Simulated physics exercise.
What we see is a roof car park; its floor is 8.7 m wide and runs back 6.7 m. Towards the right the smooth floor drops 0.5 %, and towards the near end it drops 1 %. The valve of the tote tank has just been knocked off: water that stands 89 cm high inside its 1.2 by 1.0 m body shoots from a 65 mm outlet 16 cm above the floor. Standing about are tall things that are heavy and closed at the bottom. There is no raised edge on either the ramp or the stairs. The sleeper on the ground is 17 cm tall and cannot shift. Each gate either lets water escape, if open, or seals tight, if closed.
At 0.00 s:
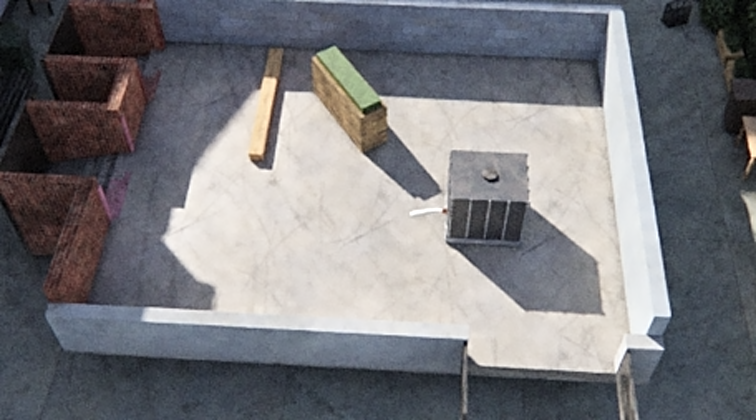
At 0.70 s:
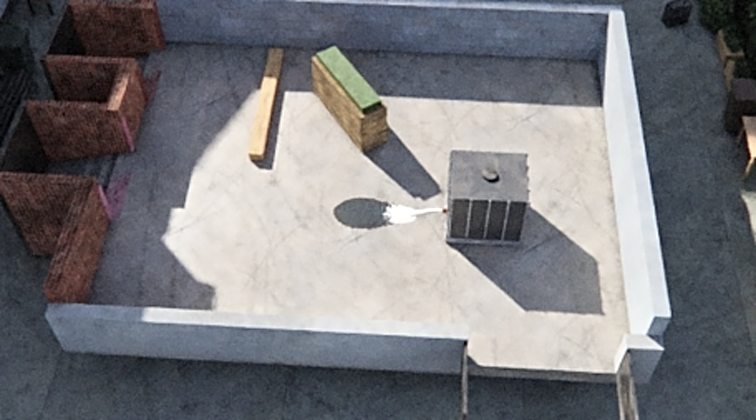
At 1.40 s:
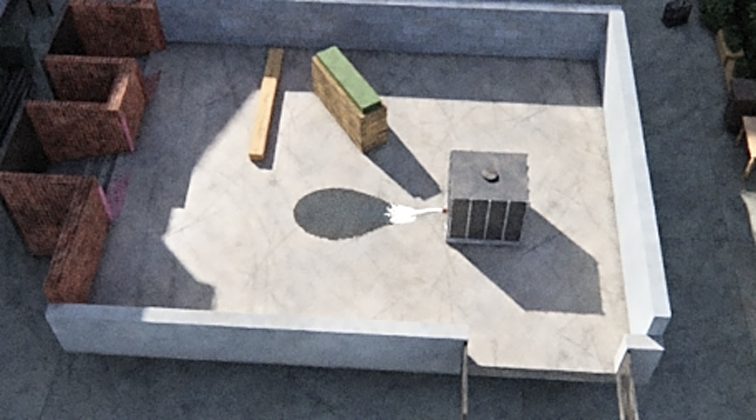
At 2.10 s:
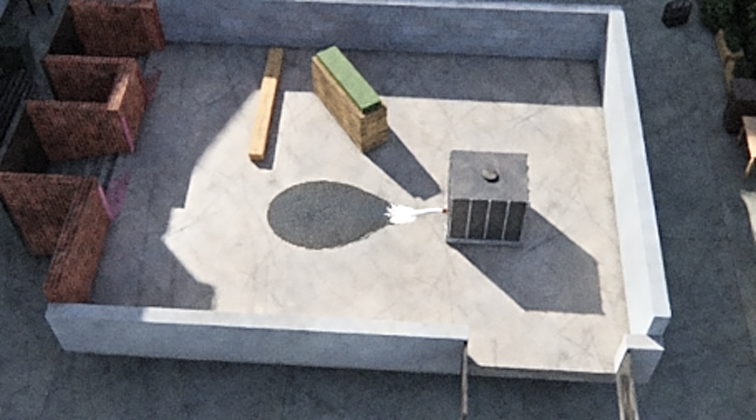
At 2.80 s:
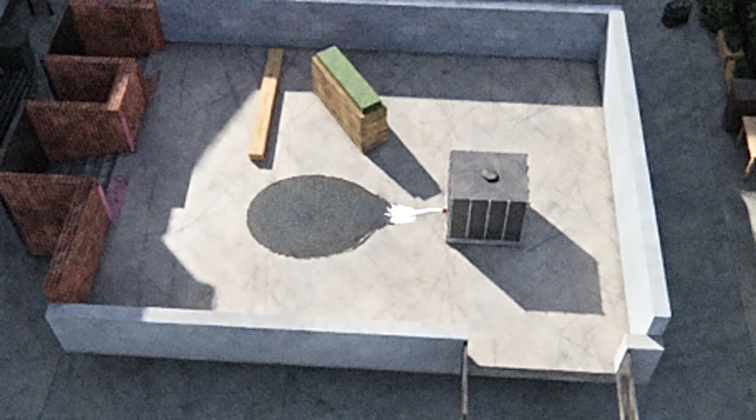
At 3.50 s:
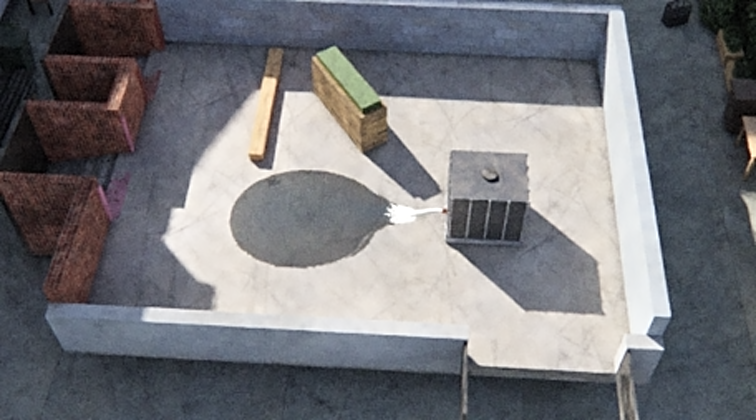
Rooftop car park with low pale walls, water jetting left from a dark tank, a wet patch spreading across the sunlit floor.
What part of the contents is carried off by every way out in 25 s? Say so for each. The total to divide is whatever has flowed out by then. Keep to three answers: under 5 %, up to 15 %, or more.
I would say the gate opening takes not even 5 %; the flight of stairs down (marked red) takes not even 5 %; the down ramp (marked pink) takes less than 5 %.
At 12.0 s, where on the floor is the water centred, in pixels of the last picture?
The water is centred close to (269, 248).
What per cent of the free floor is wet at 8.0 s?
Something like 15 percent is wet.
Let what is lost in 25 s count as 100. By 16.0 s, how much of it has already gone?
About 0 %.
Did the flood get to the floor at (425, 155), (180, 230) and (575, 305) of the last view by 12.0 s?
Point 1: Unwetted; point 2: Submerged; point 3: Unwetted.
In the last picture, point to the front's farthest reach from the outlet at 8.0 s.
(174, 266).
After 5.0 s water covers 10 % of the floor and is deepest (2 cm) near (405, 218); gone so far, the gate opening 0 %, the flight of stairs down (marked red) 0 %, the down ramp (marked pink) 0 %.
After 8.0 s water covers 15 % of the floor and is deepest (2 cm) near (405, 218); gone so far, the gate opening 0 %, the flight of stairs down (marked red) 0 %, the down ramp (marked pink) 0 %.
After 12.0 s water covers 20 % of the floor and is deepest (2 cm) near (405, 218); gone so far, the gate opening 0 %, the flight of stairs down (marked red) 0 %, the down ramp (marked pink) 0 %.
After 16.0 s water covers 25 % of the floor and is deepest (2 cm) near (192, 335); gone so far, the gate opening 0 %, the flight of stairs down (marked red) 0 %, the down ramp (marked pink) 0 %.
After 25.0 s water covers 35 % of the floor and is deepest (3 cm) near (192, 335); gone so far, the gate opening 3 %, the flight of stairs down (marked red) 0 %, the down ramp (marked pink) 0 %.
